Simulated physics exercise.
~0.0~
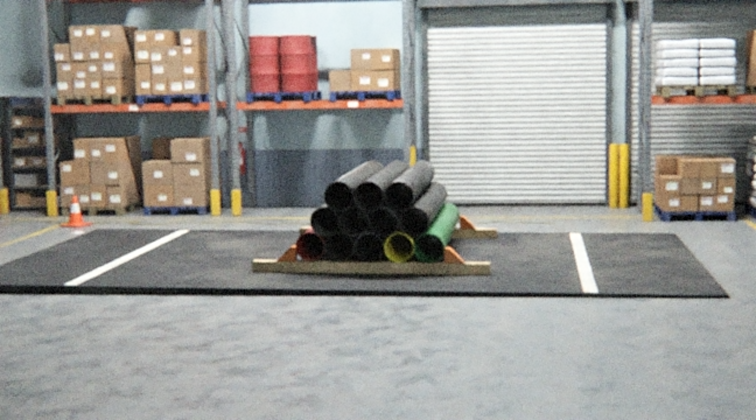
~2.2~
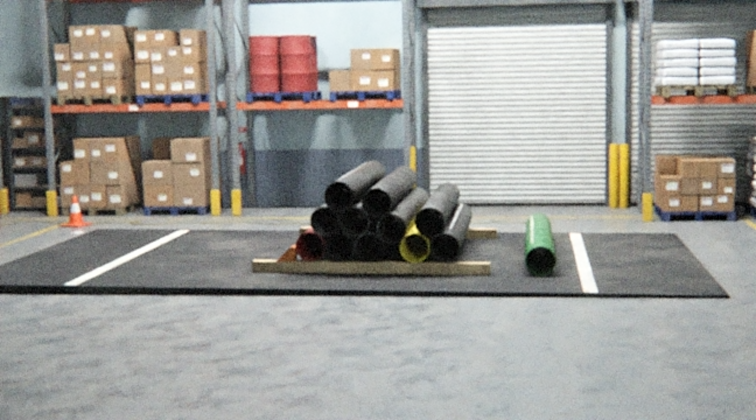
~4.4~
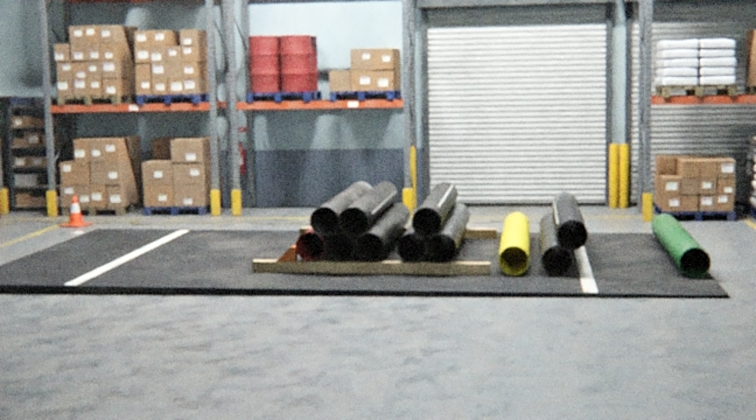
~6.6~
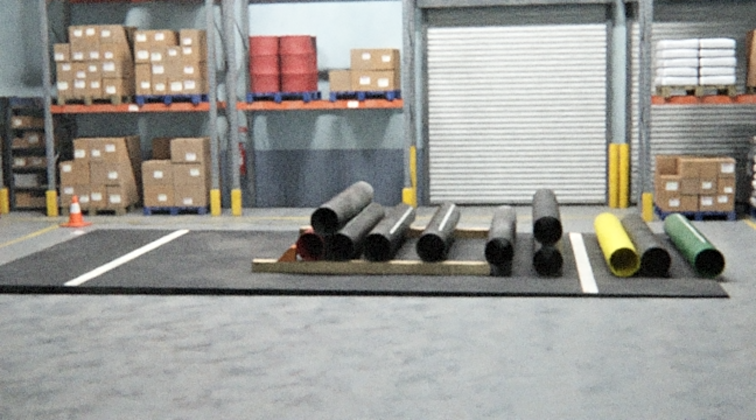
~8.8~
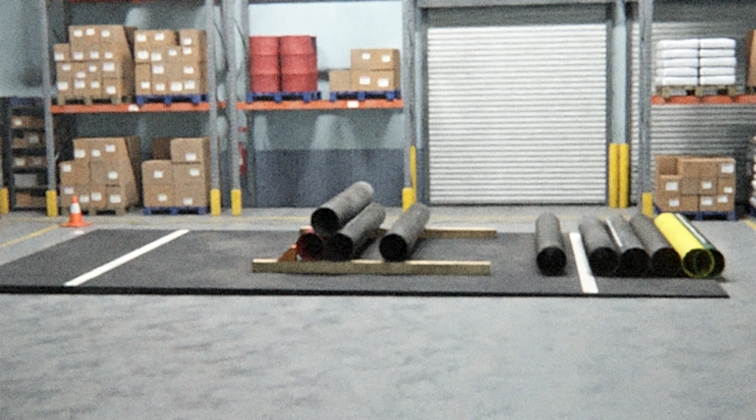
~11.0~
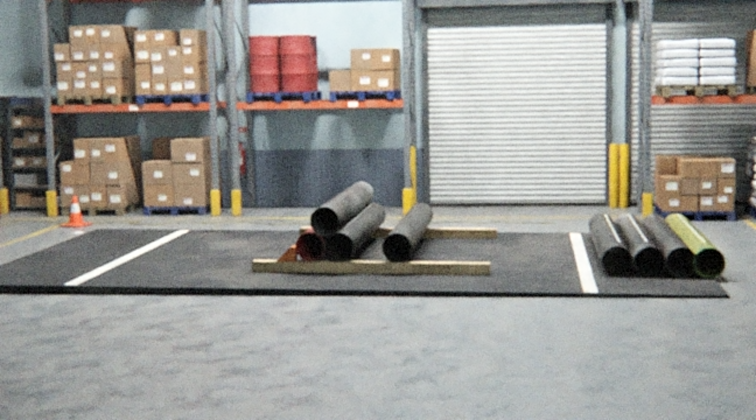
Stacked black, green and yellow pipes spilling right off wooden bearers in a warehouse, several crossing a white line, some staying behind.
